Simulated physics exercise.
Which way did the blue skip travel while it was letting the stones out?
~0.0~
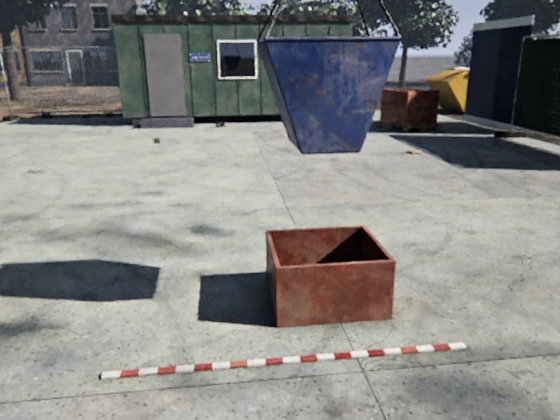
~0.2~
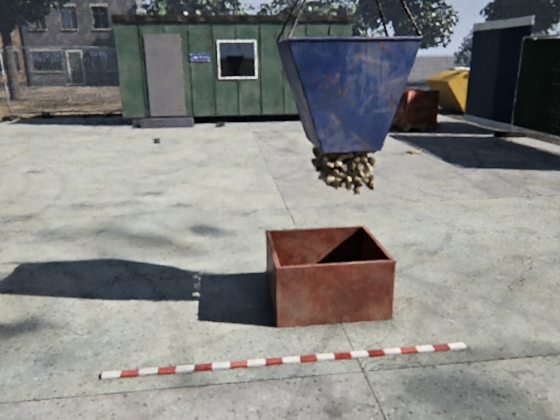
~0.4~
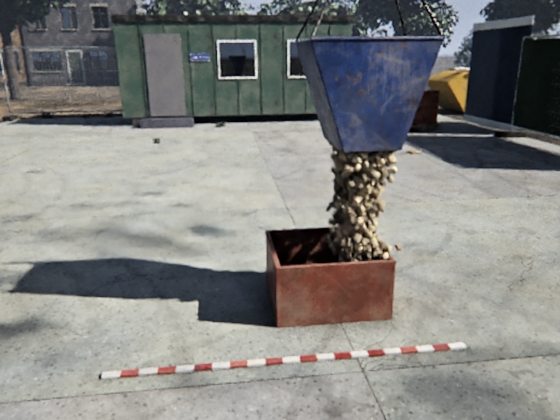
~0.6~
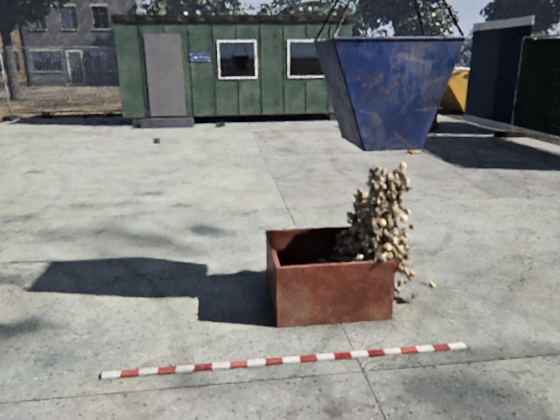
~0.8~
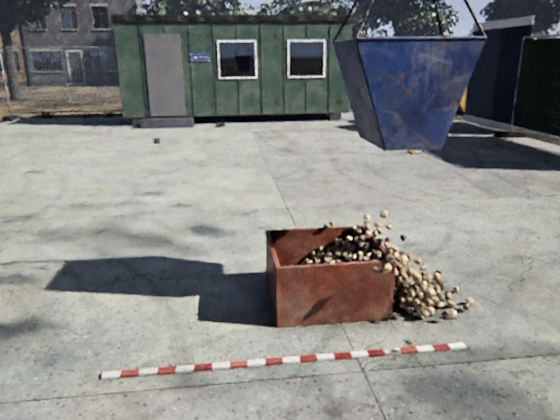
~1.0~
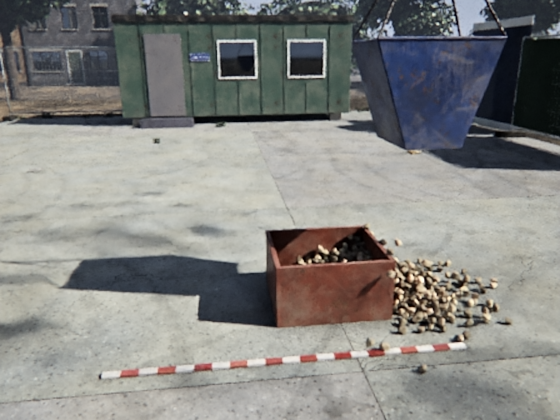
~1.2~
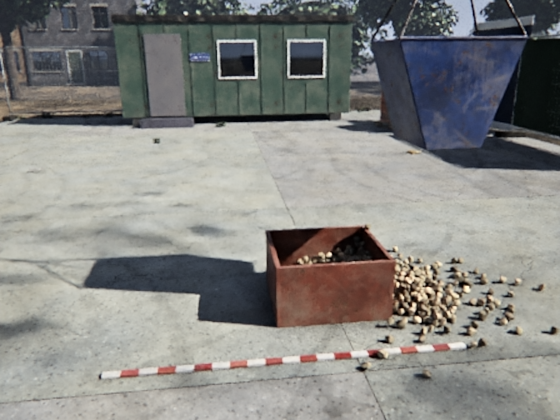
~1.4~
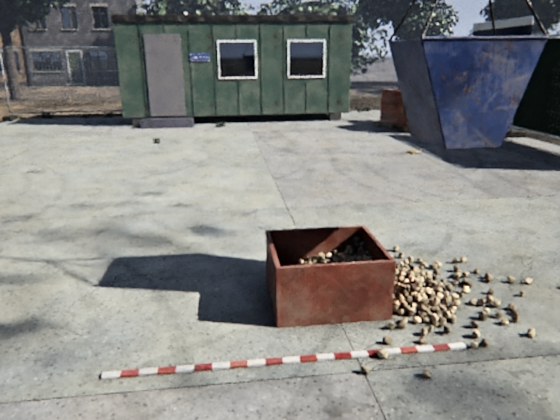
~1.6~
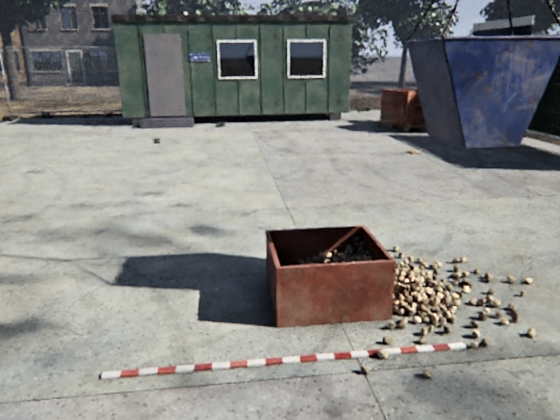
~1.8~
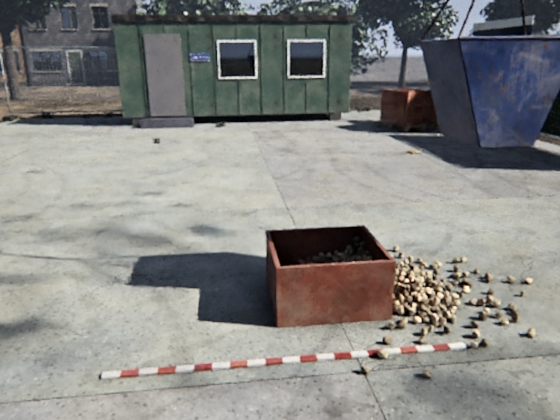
The blue skip travelled to the right, passing above and beyond the bin.
